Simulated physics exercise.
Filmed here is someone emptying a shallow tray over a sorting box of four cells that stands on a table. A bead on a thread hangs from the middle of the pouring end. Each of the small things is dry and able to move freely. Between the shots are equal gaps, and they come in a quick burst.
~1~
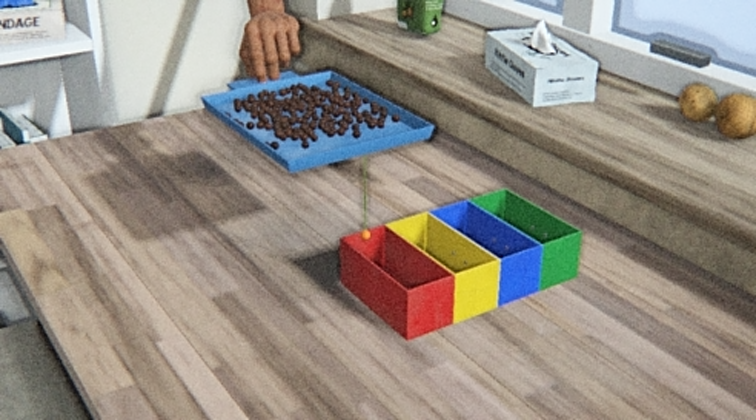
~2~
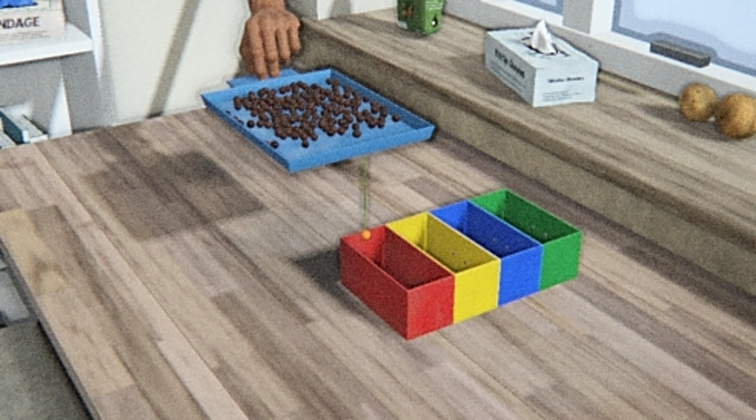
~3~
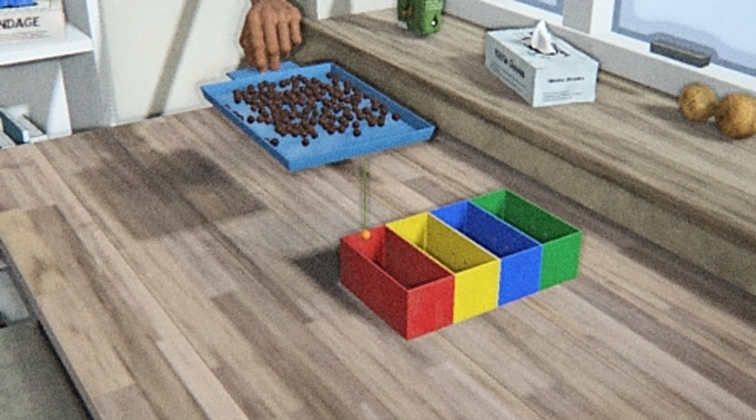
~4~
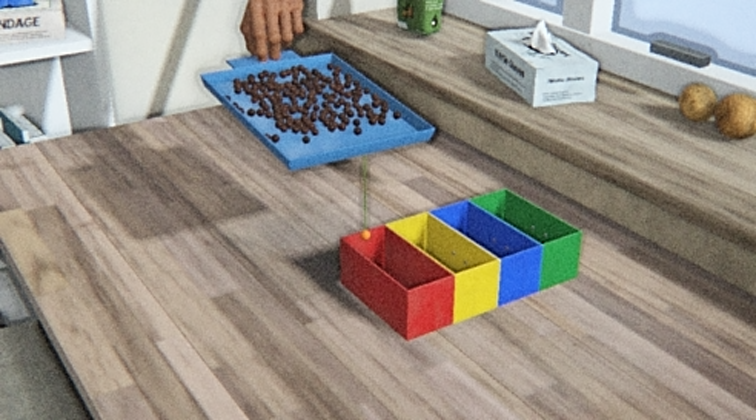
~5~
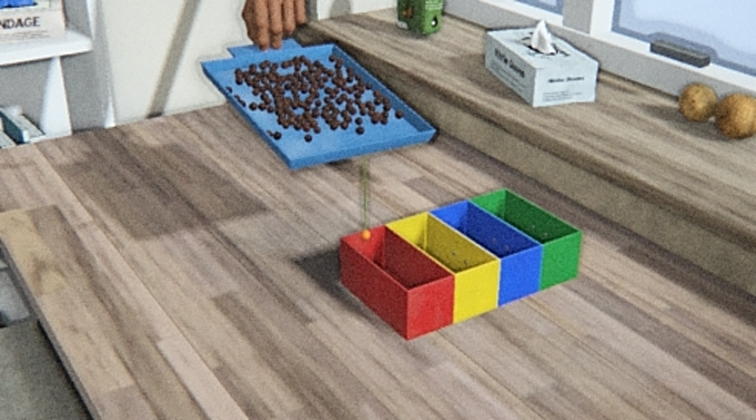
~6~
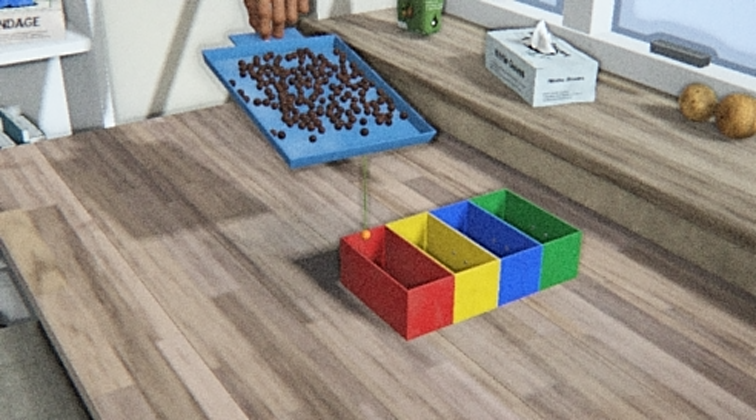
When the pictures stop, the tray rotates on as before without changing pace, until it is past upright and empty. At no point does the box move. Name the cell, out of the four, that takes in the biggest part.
Yellow.
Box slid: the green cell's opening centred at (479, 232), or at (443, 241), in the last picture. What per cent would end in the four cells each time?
In turn about 100 and about 90 percent.
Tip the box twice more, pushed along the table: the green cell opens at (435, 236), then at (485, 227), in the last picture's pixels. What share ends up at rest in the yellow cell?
10 %, then 30 %.
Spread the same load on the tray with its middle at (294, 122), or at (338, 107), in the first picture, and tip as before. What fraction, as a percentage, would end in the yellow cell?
It would be roughly 40 per cent for the first and roughly 60 per cent for the second.
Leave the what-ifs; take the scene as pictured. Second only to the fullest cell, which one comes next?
The answer is the red one.
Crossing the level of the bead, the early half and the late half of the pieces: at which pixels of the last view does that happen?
Near (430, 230) to start, and near (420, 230) afterwards.
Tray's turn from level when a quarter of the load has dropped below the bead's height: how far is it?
Somewhere near 65 degrees, I'd say.
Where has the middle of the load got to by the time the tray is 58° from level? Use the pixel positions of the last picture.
I'd mark it close to (395, 139).
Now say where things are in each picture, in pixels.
The first frame shows corners of the pouring end at (290, 159) and (429, 126), level; middle of the load at (313, 112), chocolate balls; bead on its thread at (365, 235); red cell at (431, 303); yellow cell at (477, 287); blue cell at (520, 271); green cell at (560, 257).
The second frame shows corners of the pouring end at (290, 159) and (429, 126), level; middle of the load at (310, 108).
The third frame shows corners of the pouring end at (291, 159) and (430, 127), tipped barely, lowest at the right corner; middle of the load at (310, 103).
The fourth frame shows corners of the pouring end at (291, 158) and (430, 128), tipped a little, lowest at the right corner; middle of the load at (310, 97).
The fifth frame shows corners of the pouring end at (292, 157) and (431, 129), tipped a little, lowest at the right corner; middle of the load at (312, 91).
The sixth frame shows corners of the pouring end at (293, 157) and (431, 131), tipped clearly, lowest at the right corner; middle of the load at (317, 87), all on the move; red cell at (431, 303); yellow cell at (477, 287); blue cell at (520, 271); green cell at (560, 257).
Soon after the last picture, tray tipped steeply; about two thirds on the tray; a small part in the yellow cell; a small part in the red cell; a stray few in the blue cell; a small part falling or outside the box.
A little later, tray tipped right over; a stray few on the tray; about half in the yellow cell; about a third in the red cell; a stray few in the blue cell; a stray few in the green cell; a small part falling or outside the box.
Later still, tray tipped past a quarter turn; about half in the yellow cell; about a third in the red cell; a stray few in the blue cell; a stray few in the green cell; a small part falling or outside the box.
By the end, tray tipped past a quarter turn; about half in the yellow cell; about a third in the red cell; a stray few in the blue cell; a stray few in the green cell; a small part outside the box.
